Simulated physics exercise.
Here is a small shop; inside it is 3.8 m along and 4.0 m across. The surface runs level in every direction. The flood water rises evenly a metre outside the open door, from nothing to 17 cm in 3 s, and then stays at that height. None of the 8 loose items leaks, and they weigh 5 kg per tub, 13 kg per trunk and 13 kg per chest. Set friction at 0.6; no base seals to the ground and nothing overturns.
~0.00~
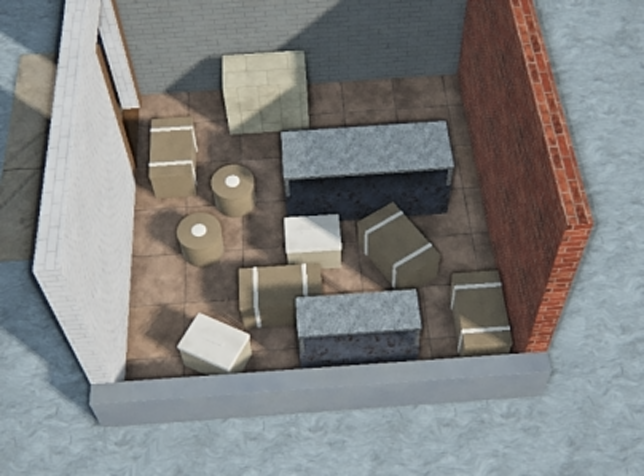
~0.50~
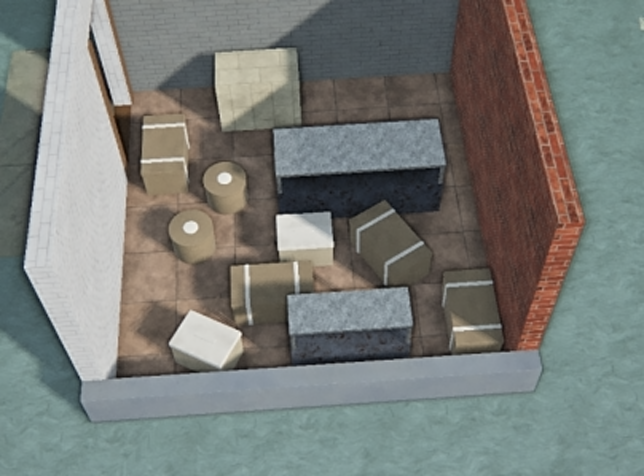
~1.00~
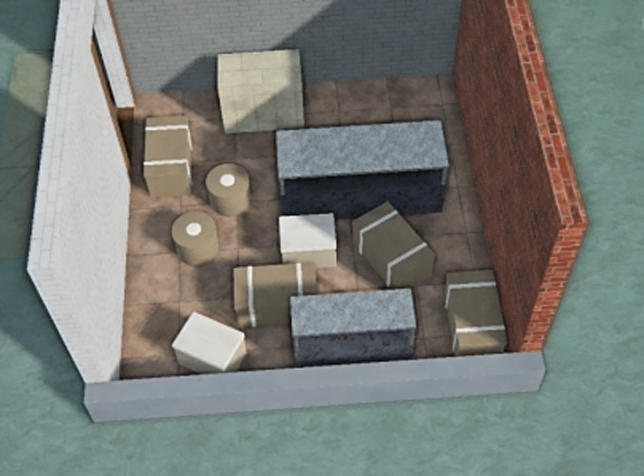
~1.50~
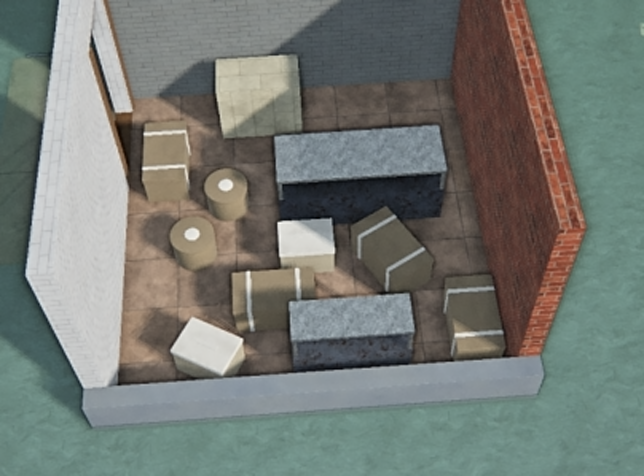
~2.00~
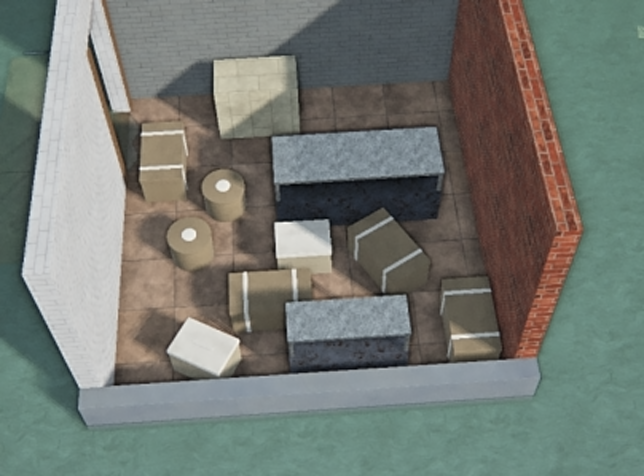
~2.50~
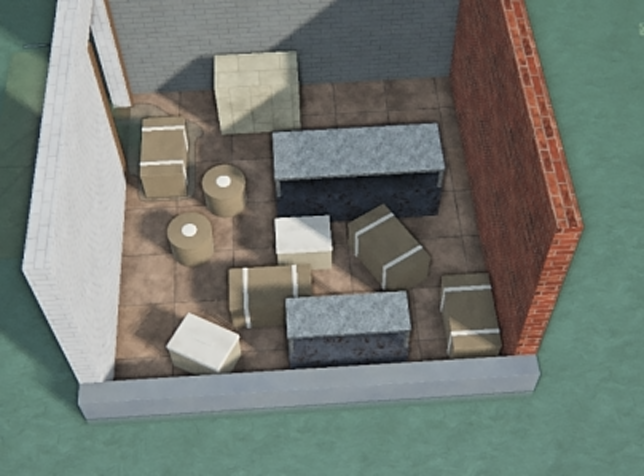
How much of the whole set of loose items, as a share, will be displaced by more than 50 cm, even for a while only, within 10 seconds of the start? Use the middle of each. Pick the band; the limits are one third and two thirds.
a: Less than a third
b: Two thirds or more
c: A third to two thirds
Answer: C.
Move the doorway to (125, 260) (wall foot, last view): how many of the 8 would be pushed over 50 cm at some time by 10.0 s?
Count: 5.
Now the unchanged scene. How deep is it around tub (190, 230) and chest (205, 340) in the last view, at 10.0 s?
Depth approx. 8 cm / 9 cm.
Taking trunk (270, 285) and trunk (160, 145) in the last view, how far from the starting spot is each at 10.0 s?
20 cm and 120 cm respectively.
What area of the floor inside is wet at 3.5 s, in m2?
About 2.0 m2 is covered.
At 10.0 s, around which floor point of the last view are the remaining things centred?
Close to pixel (268, 308).
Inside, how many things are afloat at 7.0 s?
Count: 2.
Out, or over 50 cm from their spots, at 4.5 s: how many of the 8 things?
I make it 1.
After 3.5 s 0 of 8 are over 50 cm from their spots; 0 afloat.
After 4.5 s 1 of 8 are over 50 cm from their spots; 0 afloat.
After 7.0 s 3 of 8 are over 50 cm from their spots; 2 afloat.
After 10.0 s 3 of 8 are over 50 cm from their spots, and 3 have been at some point; 7 afloat.
